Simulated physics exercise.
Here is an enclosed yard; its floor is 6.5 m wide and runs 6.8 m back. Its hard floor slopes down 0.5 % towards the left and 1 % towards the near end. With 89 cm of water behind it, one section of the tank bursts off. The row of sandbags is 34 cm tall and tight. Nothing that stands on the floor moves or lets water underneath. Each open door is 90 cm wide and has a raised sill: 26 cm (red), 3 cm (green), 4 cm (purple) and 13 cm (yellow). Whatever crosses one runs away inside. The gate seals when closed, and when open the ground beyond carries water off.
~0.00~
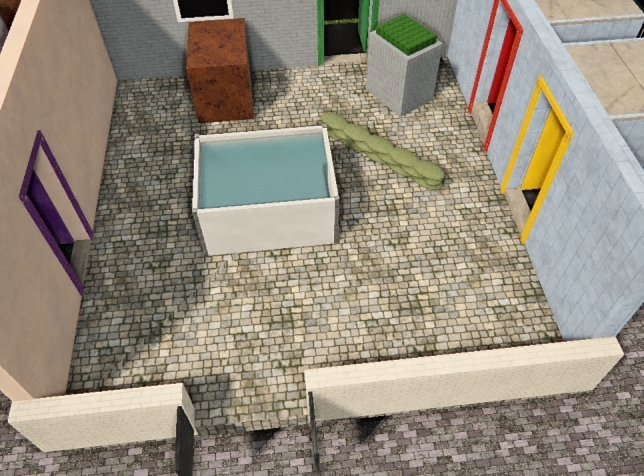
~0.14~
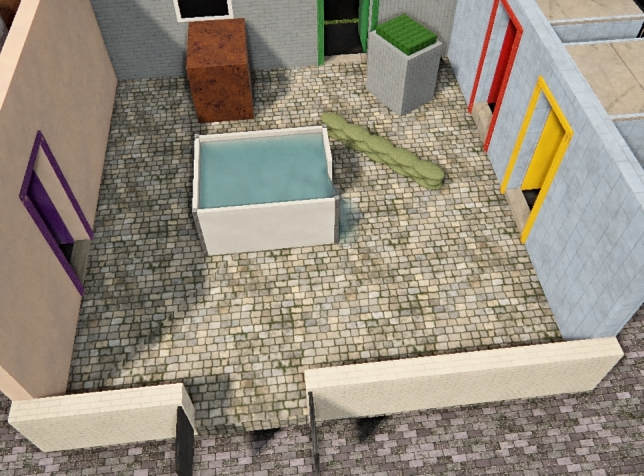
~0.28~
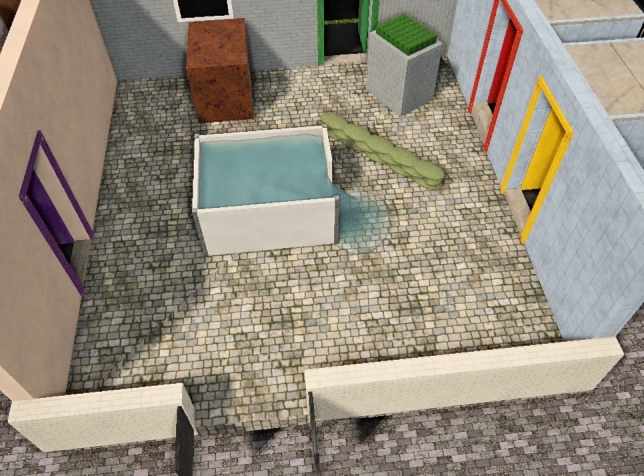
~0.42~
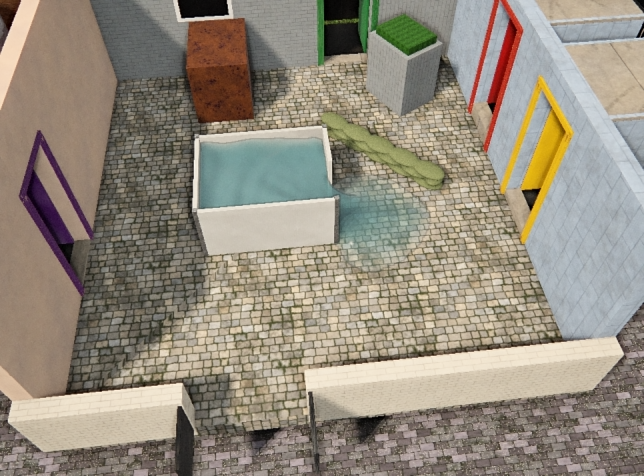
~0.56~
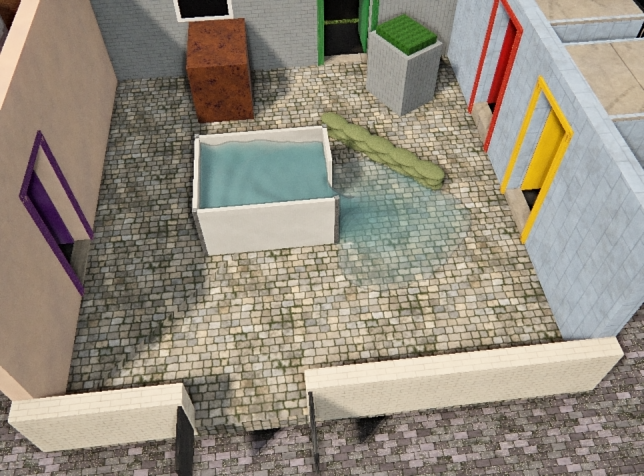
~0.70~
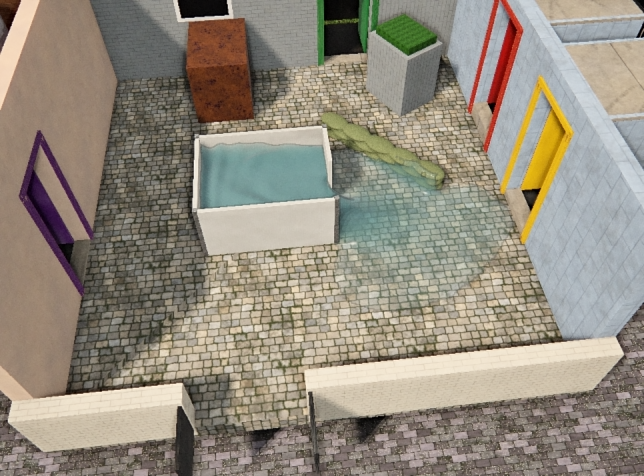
A cobbled yard enclosed by walls is seen from above by a still camera. A white tank of blue-green water stands left of centre, with a rusty brown block behind it, a grey block topped with green and a long green hedge to its right, and purple, green, red and yellow doorways around. Water bursts from the tank's right side and spreads rightward across the cobbles in a widening, thinning sheet.
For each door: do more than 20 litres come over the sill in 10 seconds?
Door by door: At the red door it does not reach the limit; at the green door it keeps below the limit; at the purple door it goes over the limit; at the yellow door it goes over the limit.
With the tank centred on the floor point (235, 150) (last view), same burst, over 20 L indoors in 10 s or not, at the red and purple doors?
Then: Red below, purple above.
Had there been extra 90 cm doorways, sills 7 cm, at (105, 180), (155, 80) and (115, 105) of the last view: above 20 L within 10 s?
In turn: Below, not over, under.
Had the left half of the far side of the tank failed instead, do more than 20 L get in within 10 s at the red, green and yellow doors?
Against that limit: Red below, green over, yellow under.
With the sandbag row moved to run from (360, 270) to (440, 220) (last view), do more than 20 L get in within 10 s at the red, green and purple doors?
Against that limit: Red below, green over, purple under.
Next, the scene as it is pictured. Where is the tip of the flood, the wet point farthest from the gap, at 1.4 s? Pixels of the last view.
At about (570, 366).
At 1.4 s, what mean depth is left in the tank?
About 58 cm.
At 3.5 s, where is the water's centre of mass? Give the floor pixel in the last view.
Near (365, 238).
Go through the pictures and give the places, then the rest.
In the first picture, the tank at (264, 170) is whole and still, 89 cm deep.
In the second picture, the front is at (345, 201), 0.5 m from the gap at (331, 206); 0.3 m2 of floor is under water; 89 cm left at the back of the tank.
In the third picture, the front is at (385, 211), 0.9 m from the gap at (331, 209); 0.8 m2 of floor is under water; 89 cm left at the back of the tank.
In the fourth picture, the front is at (425, 219), 1.5 m from the gap at (331, 210); 1.9 m2 of floor is under water; 87 cm left at the back of the tank.
In the fifth picture, water pours out at (331, 210) and has run 2.1 m, to (465, 222); typically 6 cm deep outside, 79 cm at the tank's back.
In the sixth picture, the front is at (506, 218), 2.7 m from the gap at (331, 210); 5.2 m2 of floor is under water; 76 cm left at the back of the tank.
After 1.4 s water covers 25 % of the floor and is deepest (46 cm) near (338, 225); red door not reached, green door not reached, purple door not reached, yellow door 24 cm at the sill, 61 L in.
After 2.2 s water covers 30 % of the floor and is deepest (38 cm) near (570, 366); red door 3 cm at the sill, 0 L in, green door not reached, purple door not reached, yellow door 31 cm at the sill, 198 L in.
After 3.5 s water covers 45 % of the floor and is deepest (30 cm) near (570, 366); red door 3 cm at the sill, 0 L in, green door not reached, purple door not reached, yellow door 21 cm at the sill, 287 L in.
After 6.0 s water covers 75 % of the floor and is deepest (18 cm) near (557, 367); red door 3 cm at the sill, 0 L in, green door not reached, purple door 9 cm at the sill, 3 L in, yellow door 13 cm at the sill, 334 L in.
After 10.0 s water covers 90 % of the floor and is deepest (12 cm) near (62, 423); red door 2 cm at the sill, 0 L in, green door 2 cm at the sill, 0 L in, purple door 6 cm at the sill, 39 L in, yellow door 7 cm at the sill, 335 L in.
